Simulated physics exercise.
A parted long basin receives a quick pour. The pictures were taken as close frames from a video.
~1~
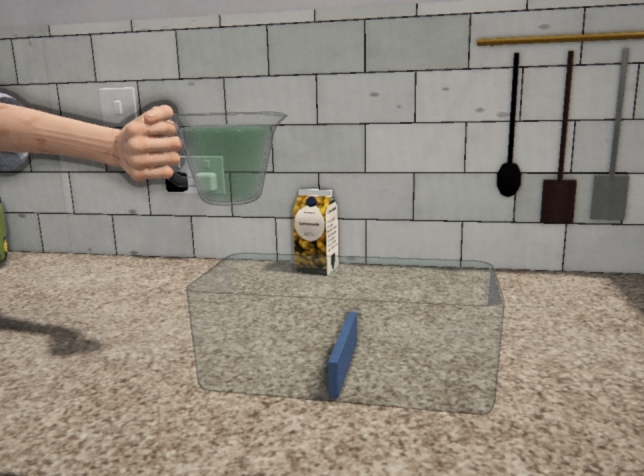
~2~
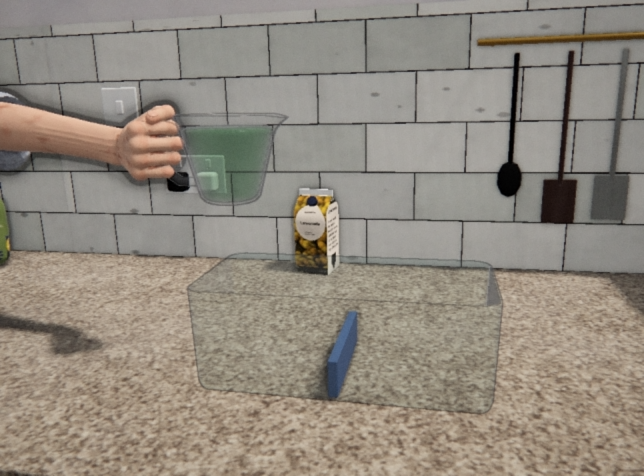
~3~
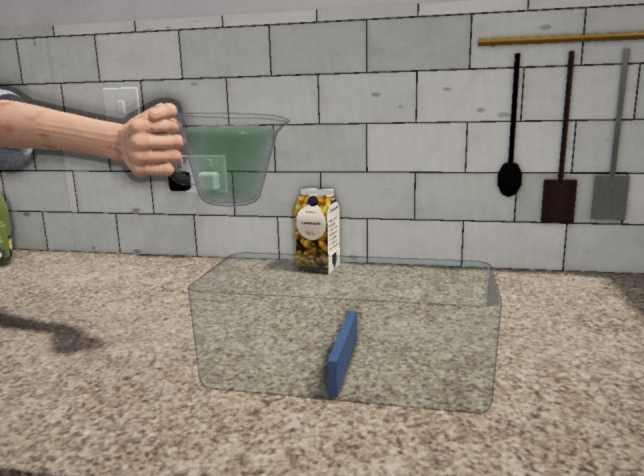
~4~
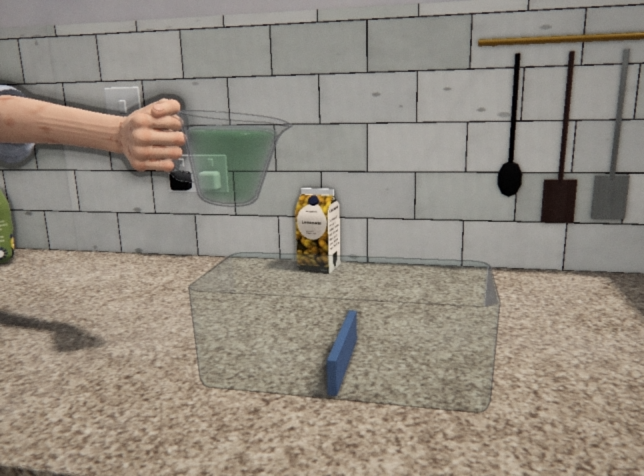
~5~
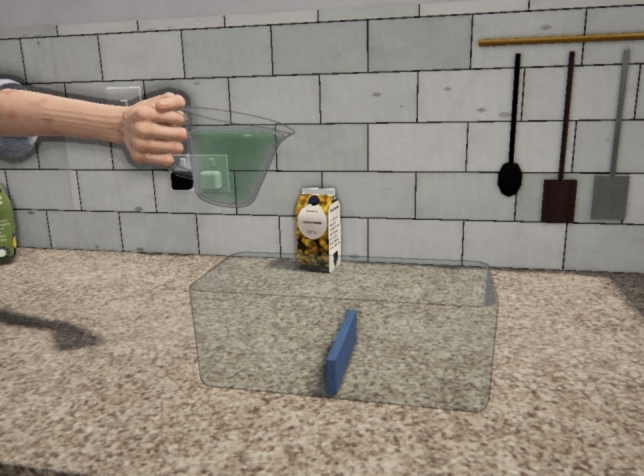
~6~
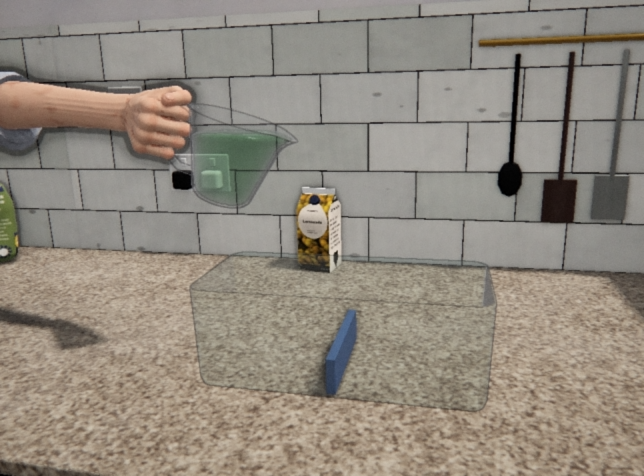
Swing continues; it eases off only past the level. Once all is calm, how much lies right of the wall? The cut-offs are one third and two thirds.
It falls between the two cut-offs.
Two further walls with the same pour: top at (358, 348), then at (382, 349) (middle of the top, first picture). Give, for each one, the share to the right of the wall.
30 % then 10 %.
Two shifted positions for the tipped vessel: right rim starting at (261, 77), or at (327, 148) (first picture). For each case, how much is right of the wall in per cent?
You'd see around 20 per cent, and then around 80 per cent.
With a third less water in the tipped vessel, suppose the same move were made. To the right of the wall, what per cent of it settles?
Roughly 15 %.
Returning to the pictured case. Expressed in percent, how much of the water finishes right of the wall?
Close to 45 per cent.
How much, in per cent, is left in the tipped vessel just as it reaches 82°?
Some 45 per cent has not yet come out.
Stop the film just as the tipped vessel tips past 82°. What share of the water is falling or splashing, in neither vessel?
Some 30 per cent, I'd say.
A moment on, the tilt is 82° and 46 per cent is still to pour, 4 is left of the wall and 22 right of it.
Next, the tilt is 118° and 1 per cent is still to pour, 54 is left of the wall and 42 right of it.
Then the tilt is 122° and 0 per cent is still to pour, 55 is left of the wall and 44 right of it.
Later the tilt is 122° and 0 per cent is still to pour, 55 is left of the wall and 44 right of it.
In the end 55 per cent lies left of the wall, 44 right of it and 1 outside.
